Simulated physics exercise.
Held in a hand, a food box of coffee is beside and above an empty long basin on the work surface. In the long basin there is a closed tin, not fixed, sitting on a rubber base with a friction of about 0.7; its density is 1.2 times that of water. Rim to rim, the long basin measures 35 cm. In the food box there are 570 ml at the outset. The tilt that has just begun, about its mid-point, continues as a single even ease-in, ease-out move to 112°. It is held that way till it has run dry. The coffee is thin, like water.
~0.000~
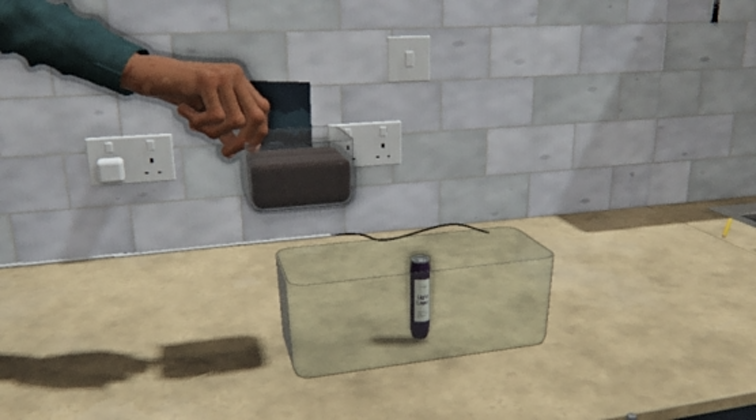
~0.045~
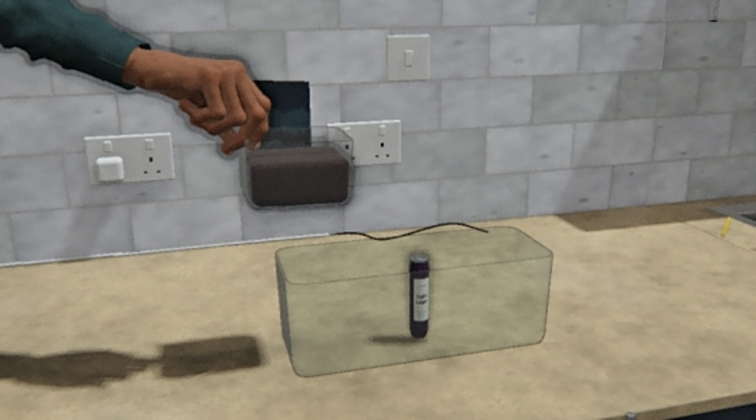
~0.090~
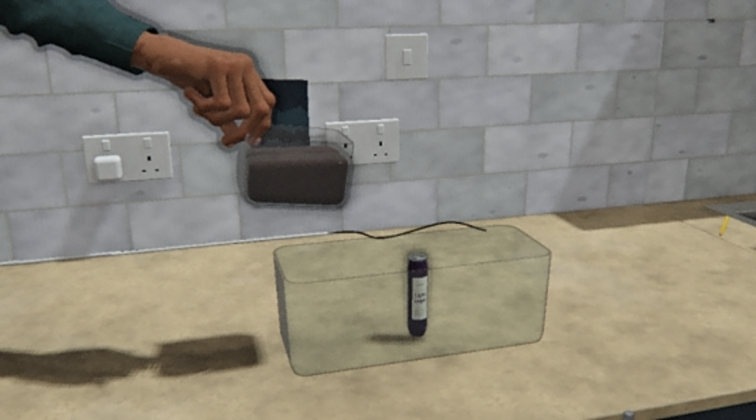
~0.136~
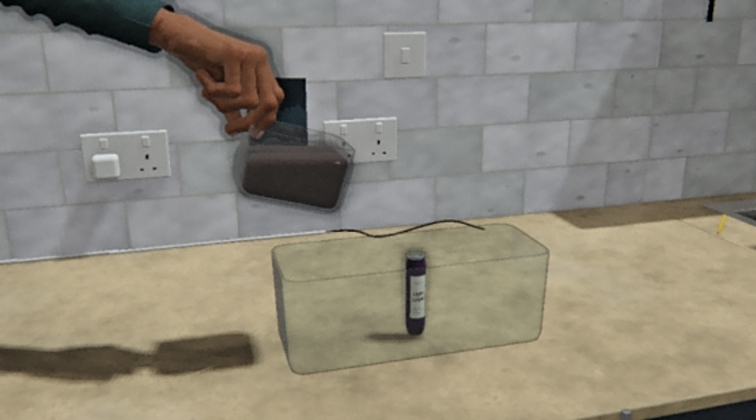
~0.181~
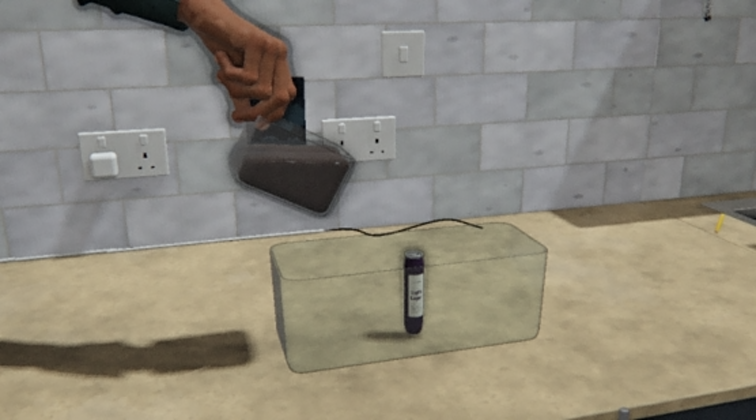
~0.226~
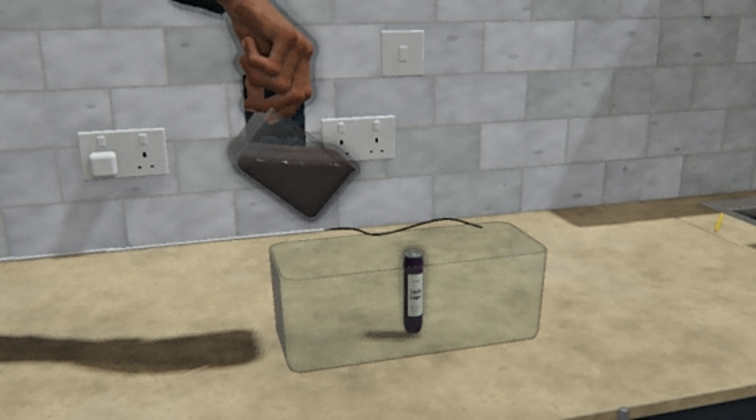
A hand holds a food box of dark coffee level, up beside and above a long, clear basin with a small closed container inside. The hand then swings over to the right and turns the box, slowly at first and then faster, until its right side points steeply down toward the basin.
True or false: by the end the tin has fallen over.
False.
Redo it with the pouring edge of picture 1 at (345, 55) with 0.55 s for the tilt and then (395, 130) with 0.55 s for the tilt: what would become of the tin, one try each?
In the first try it comes down; in the second it remains standing.
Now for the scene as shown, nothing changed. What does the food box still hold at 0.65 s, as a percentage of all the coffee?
3 %.
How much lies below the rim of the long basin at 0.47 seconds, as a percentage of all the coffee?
38 %, more or less.
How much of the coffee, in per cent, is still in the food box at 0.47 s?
Near 22 in a hundred.
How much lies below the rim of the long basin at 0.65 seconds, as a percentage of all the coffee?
About 90 per cent.
After 0.47 s the tilt is 107° and 22 per cent is still to pour; the tin stands where it began.
After 0.65 s the tilt is 112° and 3 per cent is still to pour; the tin stands where it began.
After 0.84 s the tilt is 112° and 0 per cent is still to pour; the tin stands where it began.
After 1.05 s the tilt is 112° and 0 per cent is still to pour; the tin stands where it began.
In the end the tin stands where it began.
